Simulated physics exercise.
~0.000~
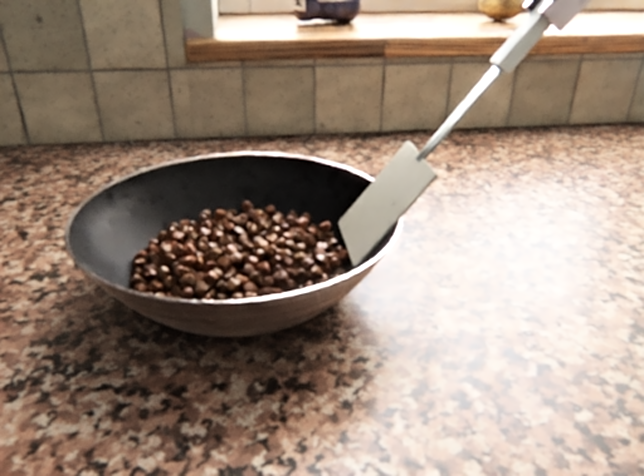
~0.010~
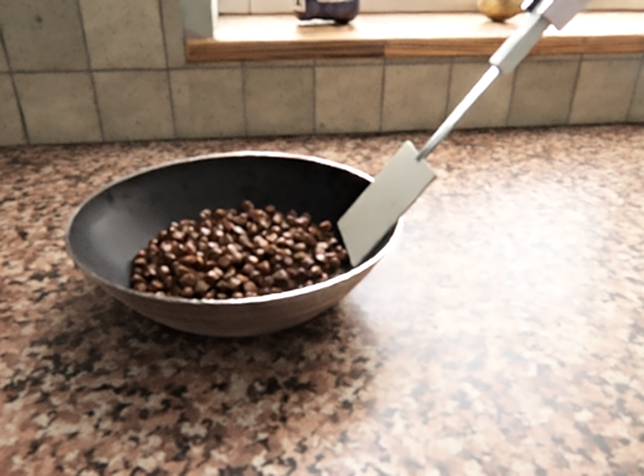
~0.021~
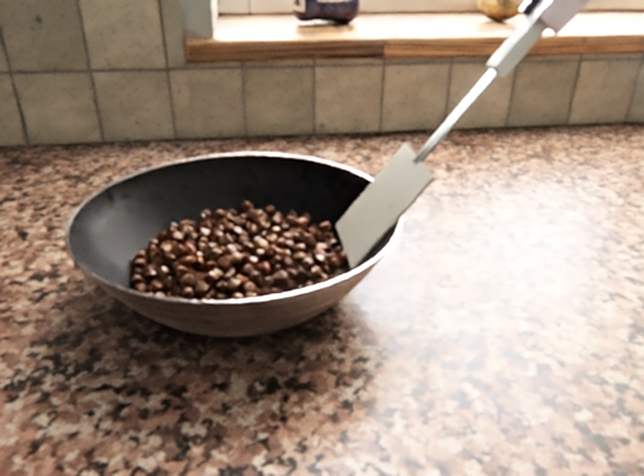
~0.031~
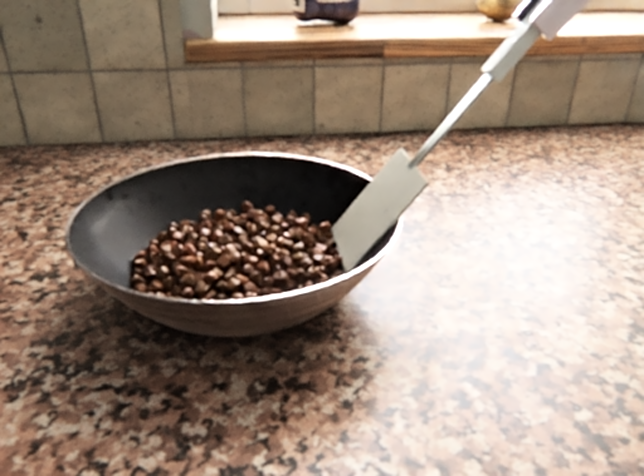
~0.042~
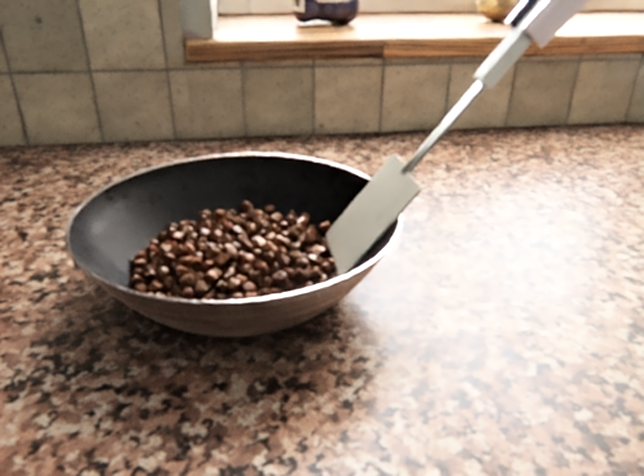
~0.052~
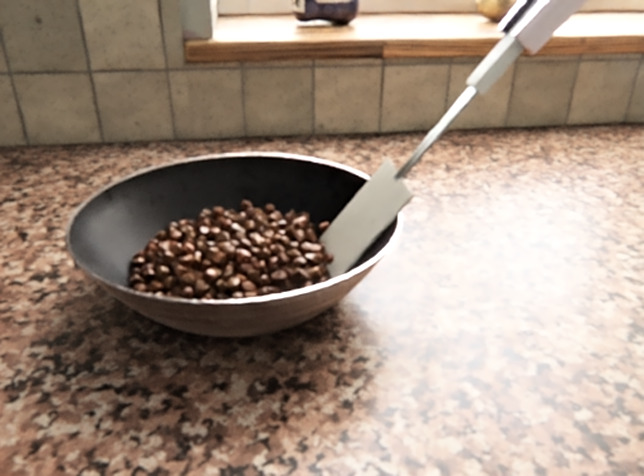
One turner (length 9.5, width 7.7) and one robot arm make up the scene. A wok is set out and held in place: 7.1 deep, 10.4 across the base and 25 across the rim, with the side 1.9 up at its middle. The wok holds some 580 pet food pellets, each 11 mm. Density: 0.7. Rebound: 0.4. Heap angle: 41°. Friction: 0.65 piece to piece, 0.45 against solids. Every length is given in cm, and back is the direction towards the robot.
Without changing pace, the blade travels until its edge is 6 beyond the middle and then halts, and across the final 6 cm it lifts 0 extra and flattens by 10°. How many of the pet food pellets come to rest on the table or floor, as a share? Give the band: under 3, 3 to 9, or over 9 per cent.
3 to 9 per cent.
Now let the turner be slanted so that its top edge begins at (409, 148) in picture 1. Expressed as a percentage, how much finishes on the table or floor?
About 5 per cent.
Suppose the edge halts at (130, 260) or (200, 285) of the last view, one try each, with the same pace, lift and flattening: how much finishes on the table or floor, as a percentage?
Estimates, in order: 20 % and 0 %.
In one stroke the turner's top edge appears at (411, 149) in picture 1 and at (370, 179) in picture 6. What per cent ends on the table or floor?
My guess would be close to 10 per cent.
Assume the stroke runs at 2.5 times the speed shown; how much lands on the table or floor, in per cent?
Something close to 10 per cent ends up on the table or floor.
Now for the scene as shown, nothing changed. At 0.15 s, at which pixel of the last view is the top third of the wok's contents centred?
Roughly at (196, 246).
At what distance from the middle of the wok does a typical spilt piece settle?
Looks like roughly 16 centimetres to me.
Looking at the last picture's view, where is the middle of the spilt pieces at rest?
Near (33, 300) in the last picture.
After 0.15 s, sloping 52°, highest piece 7 above the table; 578 in the wok.
After 0.24 s, sloping 48°, highest piece 7 above the table; 578 in the wok.
After 0.49 s, sloping 42°, highest piece 9 above the table; 550 in the wok, 27 on the table or floor, 1 on the blade or in flight.
After 1.54 s, sloping 42°, highest piece 9 above the table; 550 in the wok, 28 on the table or floor.
At rest, 550 in the wok, 28 on the table or floor. That is 5 % on the table or floor.
